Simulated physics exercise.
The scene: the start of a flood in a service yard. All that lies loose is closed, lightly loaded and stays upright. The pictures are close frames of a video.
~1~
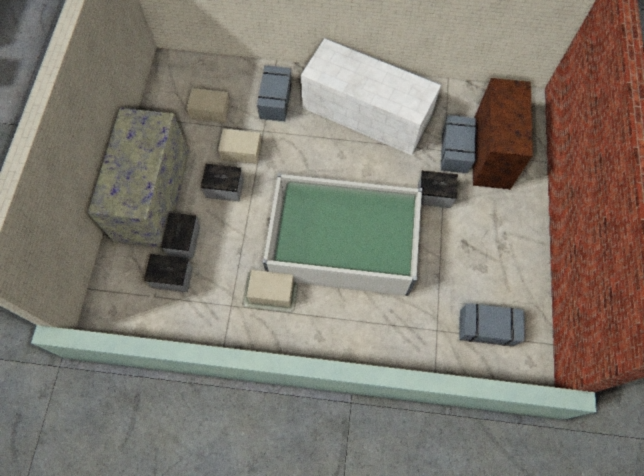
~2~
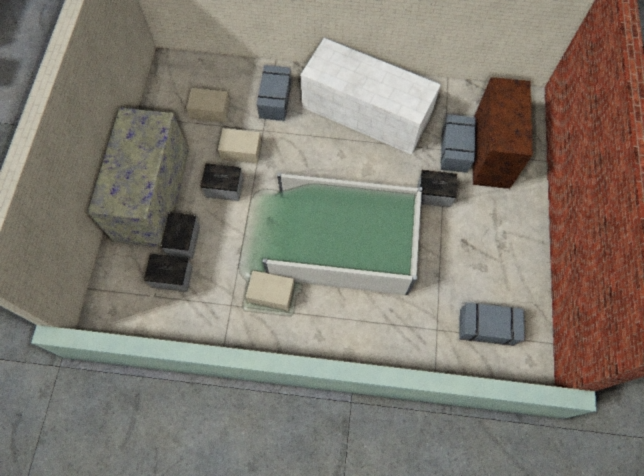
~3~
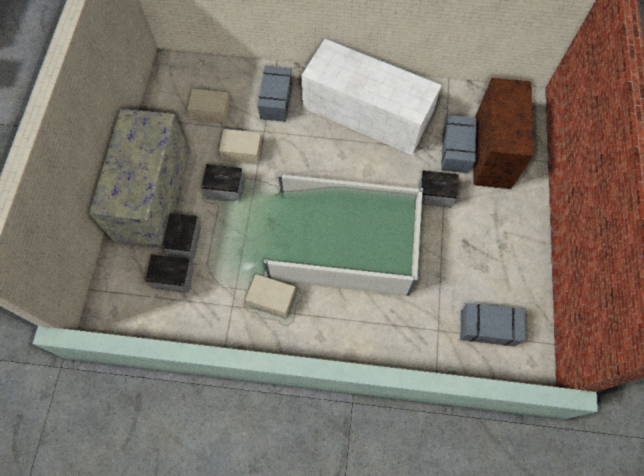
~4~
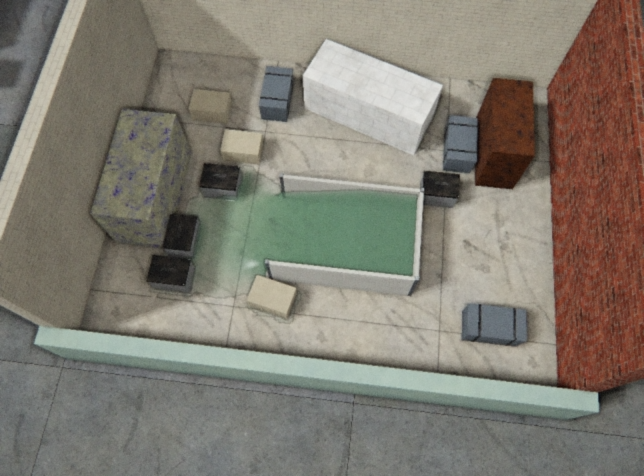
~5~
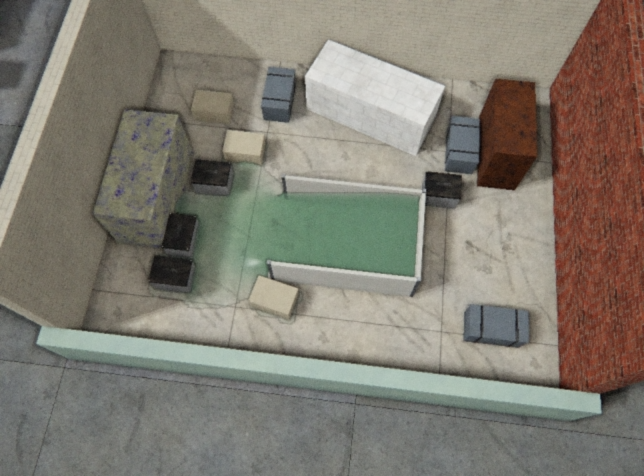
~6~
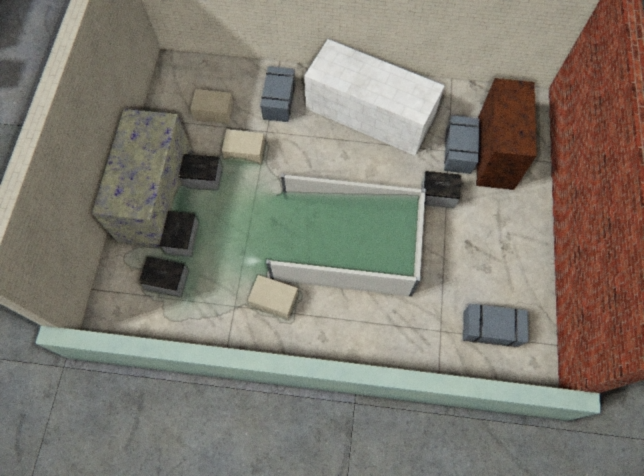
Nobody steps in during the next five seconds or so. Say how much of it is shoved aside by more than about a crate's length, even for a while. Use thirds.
It is between one and two thirds.
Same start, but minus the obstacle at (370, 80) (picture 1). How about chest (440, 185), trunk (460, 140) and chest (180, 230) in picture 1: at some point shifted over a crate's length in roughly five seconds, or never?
One after the other: Under that, under that, yes.
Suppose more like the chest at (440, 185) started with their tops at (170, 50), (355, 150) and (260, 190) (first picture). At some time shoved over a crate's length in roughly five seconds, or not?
In that order: Not that far, under that, swept aside.
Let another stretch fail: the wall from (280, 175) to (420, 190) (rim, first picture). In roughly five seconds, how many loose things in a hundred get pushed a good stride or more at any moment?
Near 50 in a hundred.
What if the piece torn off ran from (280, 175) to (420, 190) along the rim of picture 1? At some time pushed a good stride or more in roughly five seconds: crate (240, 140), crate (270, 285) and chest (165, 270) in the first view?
One after the other: Pushed that far, not that far, not that far.
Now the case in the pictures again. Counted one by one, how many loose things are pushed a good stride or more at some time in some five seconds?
That makes 5.
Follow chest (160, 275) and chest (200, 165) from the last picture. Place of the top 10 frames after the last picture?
Near (89, 306) and (235, 83).
A moment on, 1 of 10 are well off their spots; 2 afloat.
Next, 4 of 10 are well off their spots; 3 afloat.
Later, 5 of 10 are well off their spots; 4 afloat.
In the end, 4 of 10 are well off their spots, and 5 have been at some point; 5 afloat.
